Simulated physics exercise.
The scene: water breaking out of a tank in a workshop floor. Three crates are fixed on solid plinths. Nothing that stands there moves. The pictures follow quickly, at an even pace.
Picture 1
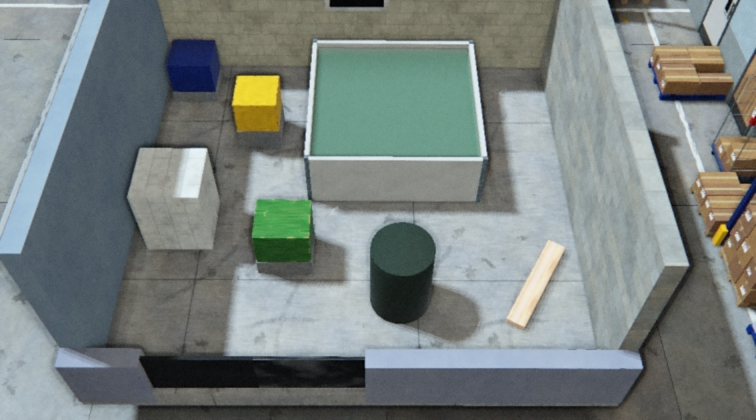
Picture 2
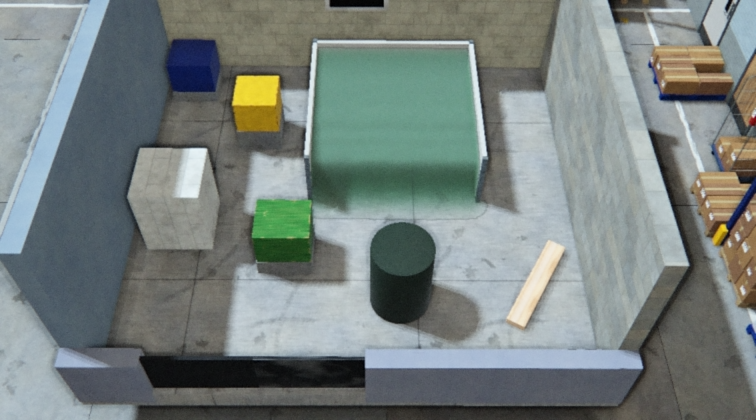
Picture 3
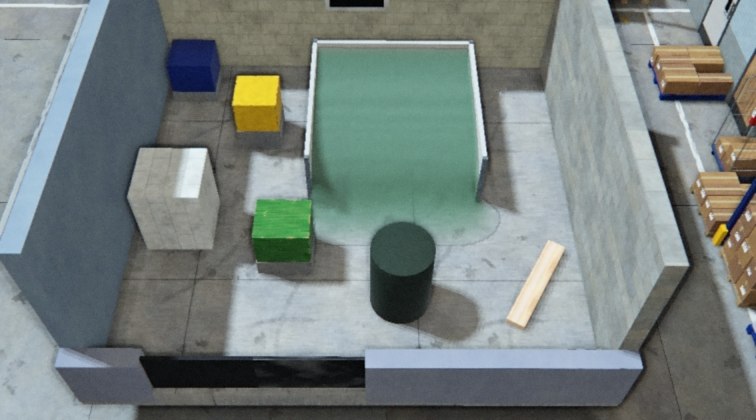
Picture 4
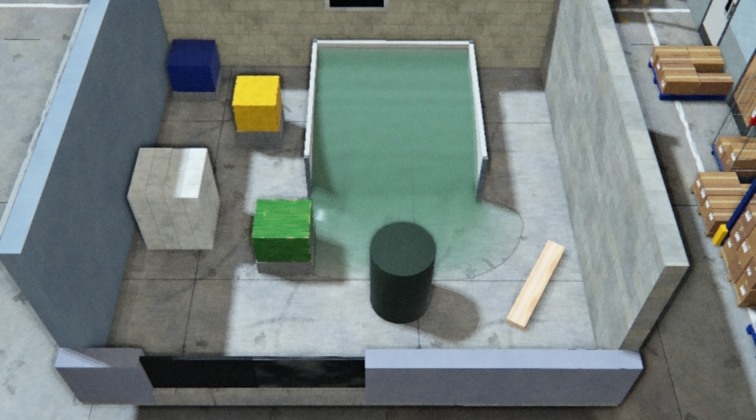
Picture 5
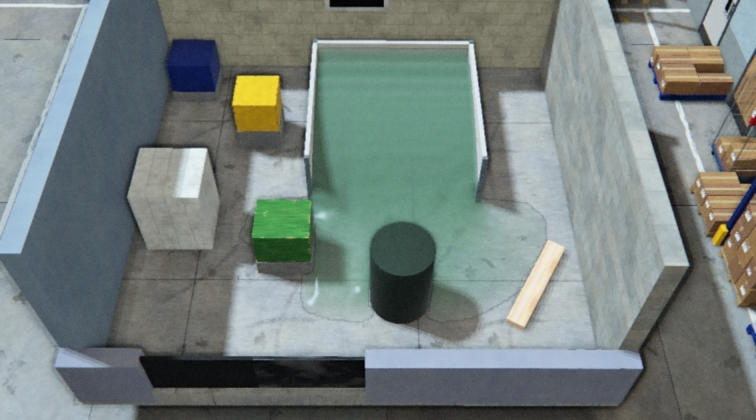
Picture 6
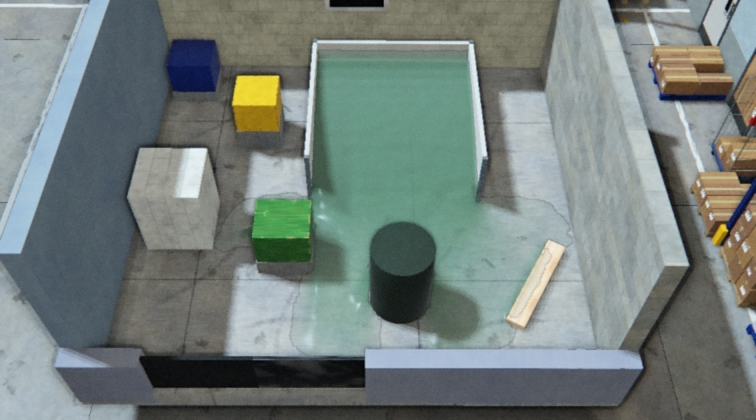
In the video, the front wall of a white-sided tank disappears and green water pours out across the workshop floor, spreading past a green block and around a dark cylinder, then reaching a wooden plank on the right.
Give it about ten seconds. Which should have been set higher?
One by one: The yellow crate stays dry; the blue crate gets wet; the green crate gets wet.
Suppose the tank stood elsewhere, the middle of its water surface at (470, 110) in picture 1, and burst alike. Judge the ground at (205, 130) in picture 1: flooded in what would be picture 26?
At that place: Dry.
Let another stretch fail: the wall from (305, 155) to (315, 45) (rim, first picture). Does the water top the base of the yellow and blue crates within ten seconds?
One by one: Yellow ends up wet; blue gets wet.
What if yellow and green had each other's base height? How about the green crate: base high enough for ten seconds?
Green crate is wetted.
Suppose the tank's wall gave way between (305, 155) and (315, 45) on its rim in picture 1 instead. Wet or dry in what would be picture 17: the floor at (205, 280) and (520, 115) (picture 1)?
As listed: Flooded, clear.
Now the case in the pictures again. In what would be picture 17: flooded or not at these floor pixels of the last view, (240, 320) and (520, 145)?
In that order: Awash, dry.
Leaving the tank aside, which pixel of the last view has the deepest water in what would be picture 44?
I would point to (173, 376).
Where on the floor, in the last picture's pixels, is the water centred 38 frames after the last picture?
At about (355, 211).
A moment on, water covers 45 % of the floor; the yellow crate not reached, the blue crate not reached, the green crate water round its plinth.
Next, water covers 65 % of the floor; the yellow crate water round its plinth, the blue crate not reached, the green crate water round its plinth.
Then, water covers 90 % of the floor; the yellow crate water round its plinth, the blue crate water round its plinth, the green crate water round its plinth.
Later, water covers 100 % of the floor; the yellow crate water round its plinth, the blue crate water round its plinth, the green crate water round its plinth.
In the end, water covers 100 % of the floor; the yellow crate stayed above the water, the blue crate was topped, the green crate was topped.
